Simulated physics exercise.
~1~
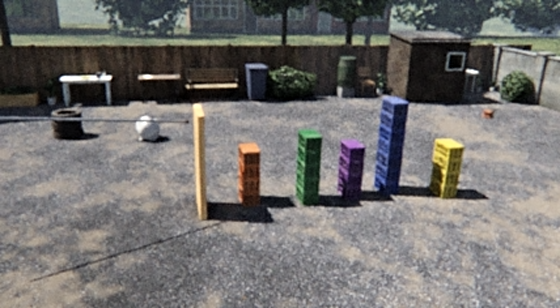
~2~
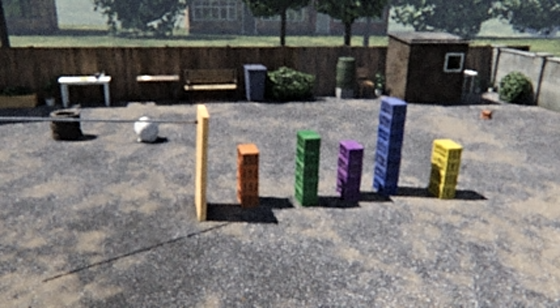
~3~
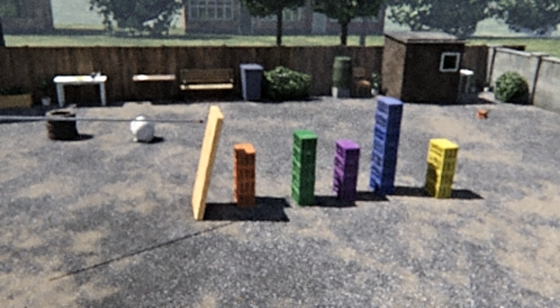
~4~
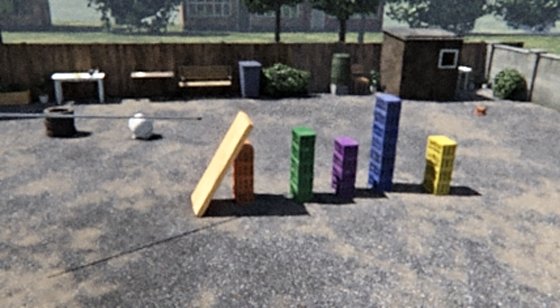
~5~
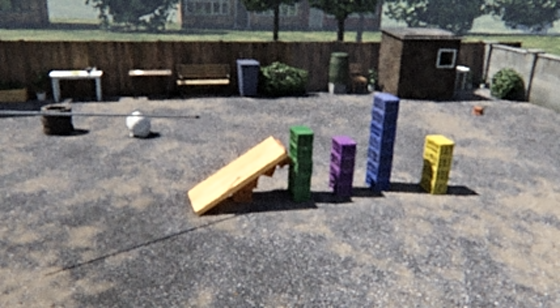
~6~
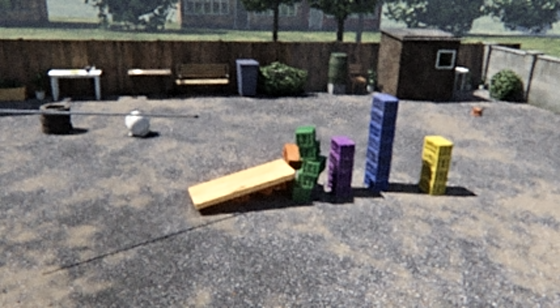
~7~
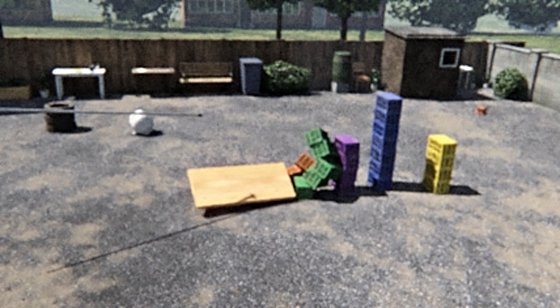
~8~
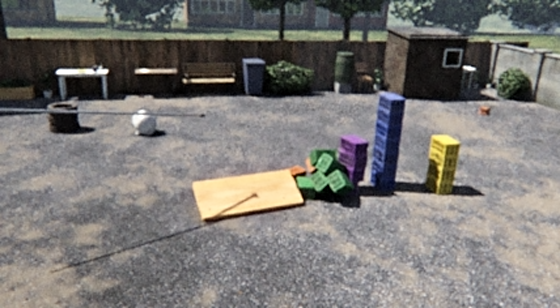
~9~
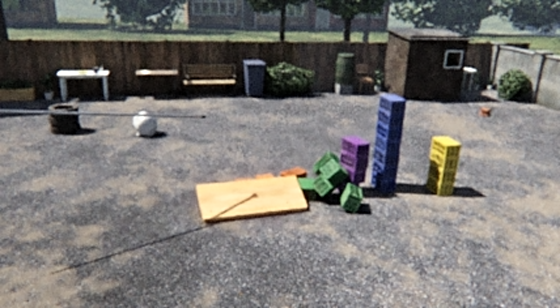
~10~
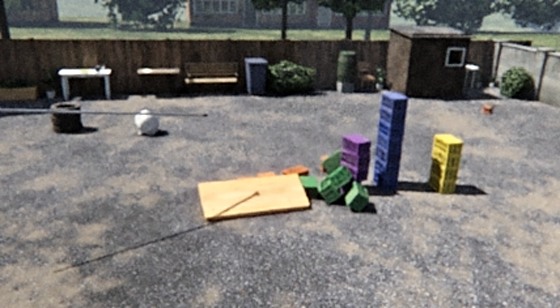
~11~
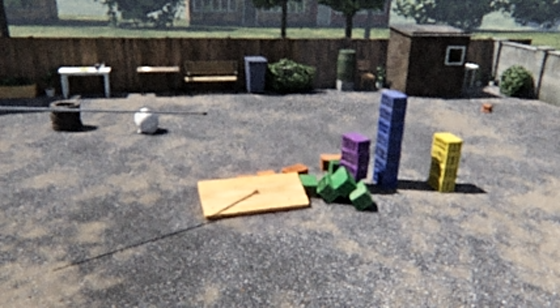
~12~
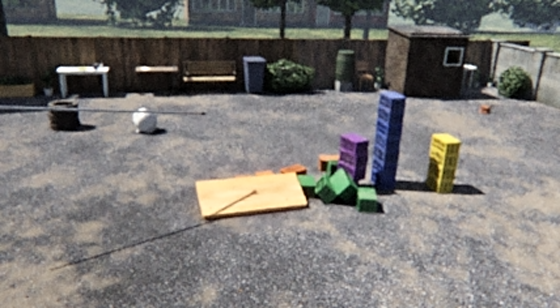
We see an upright wooden board in a gravel yard tip right onto a row of coloured crate stacks, toppling the orange one, which knocks the green one down into a heap, while the purple, blue and yellow stacks remain standing beside the flat board.
